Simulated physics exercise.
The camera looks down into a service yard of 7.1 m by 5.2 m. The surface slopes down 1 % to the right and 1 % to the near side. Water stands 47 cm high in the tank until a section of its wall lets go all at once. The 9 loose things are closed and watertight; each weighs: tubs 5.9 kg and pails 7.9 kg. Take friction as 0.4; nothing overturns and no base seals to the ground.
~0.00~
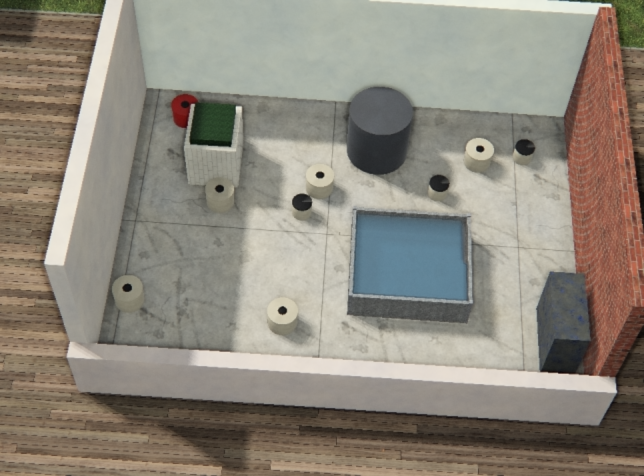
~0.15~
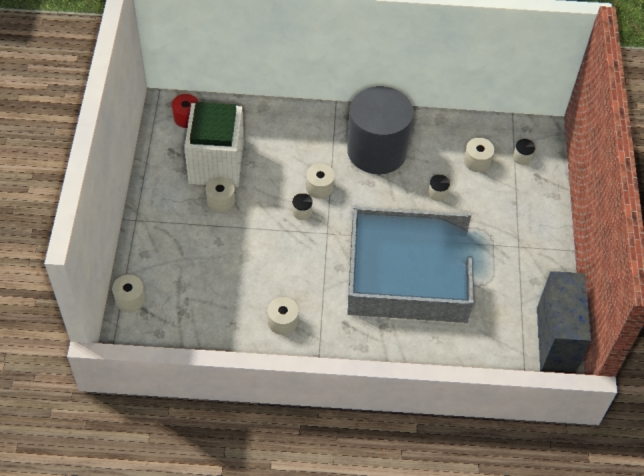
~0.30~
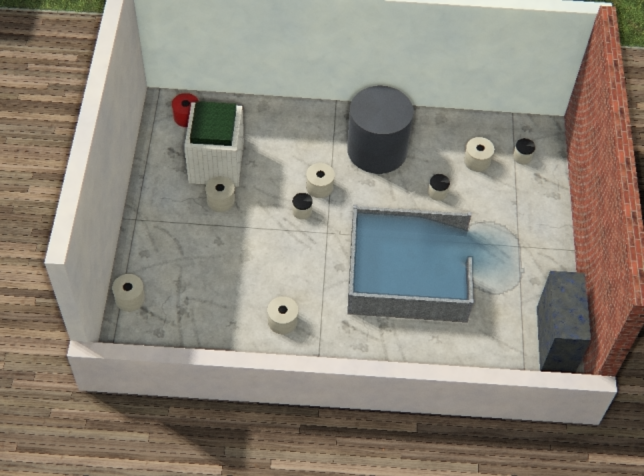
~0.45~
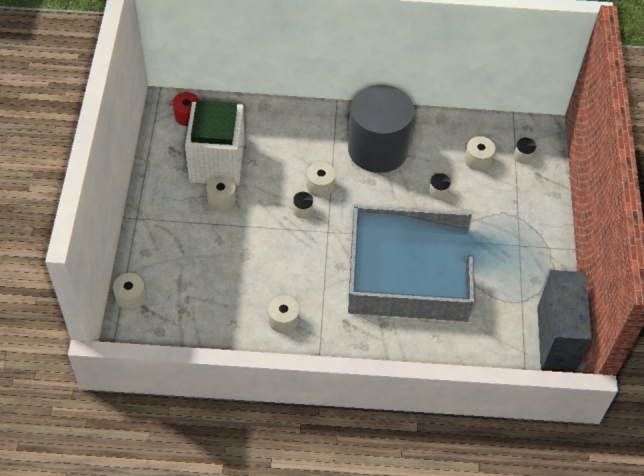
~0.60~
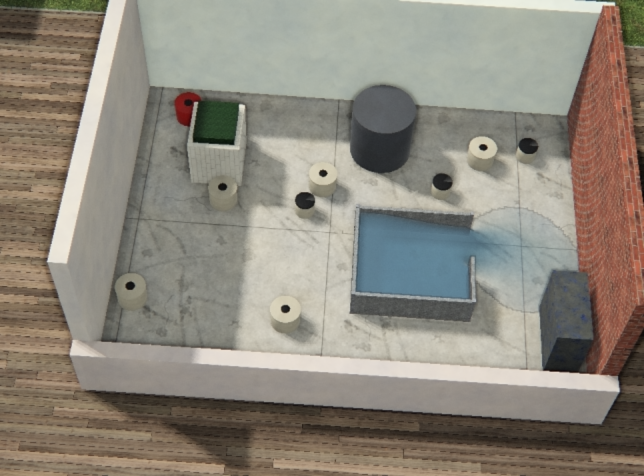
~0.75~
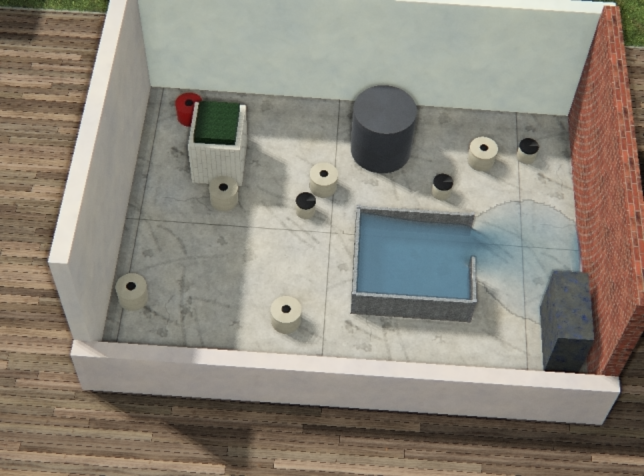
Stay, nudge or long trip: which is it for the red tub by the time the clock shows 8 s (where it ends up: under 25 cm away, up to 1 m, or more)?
The red tub holds its place.
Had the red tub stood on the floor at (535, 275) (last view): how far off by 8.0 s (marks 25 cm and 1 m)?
It ends far away.
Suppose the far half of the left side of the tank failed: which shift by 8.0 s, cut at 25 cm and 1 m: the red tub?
In that case the red tub gets carried off.
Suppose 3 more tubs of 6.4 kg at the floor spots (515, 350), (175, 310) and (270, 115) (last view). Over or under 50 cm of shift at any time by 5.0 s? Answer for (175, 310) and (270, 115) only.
In that order: Short of it, short of it.
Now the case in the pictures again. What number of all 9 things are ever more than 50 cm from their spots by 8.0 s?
That makes 2.
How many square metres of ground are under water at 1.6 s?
Roughly 7.5 m2.
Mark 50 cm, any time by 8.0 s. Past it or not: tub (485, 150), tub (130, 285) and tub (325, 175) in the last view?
In that order: Over, under, short of it.
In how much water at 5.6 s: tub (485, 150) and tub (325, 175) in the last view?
Roughly 4 and 0 cm.
After 1.6 s the red tub is near (189, 103), 0.0 m from its start, aground; 0 afloat.
After 3.6 s the red tub is near (189, 103), 0.0 m from its start, aground; 0 afloat.
After 5.6 s the red tub is near (189, 103), 0.0 m from its start, aground; 0 afloat.
After 8.0 s the red tub is near (189, 103), 0.0 m from its start, aground; 1 afloat.
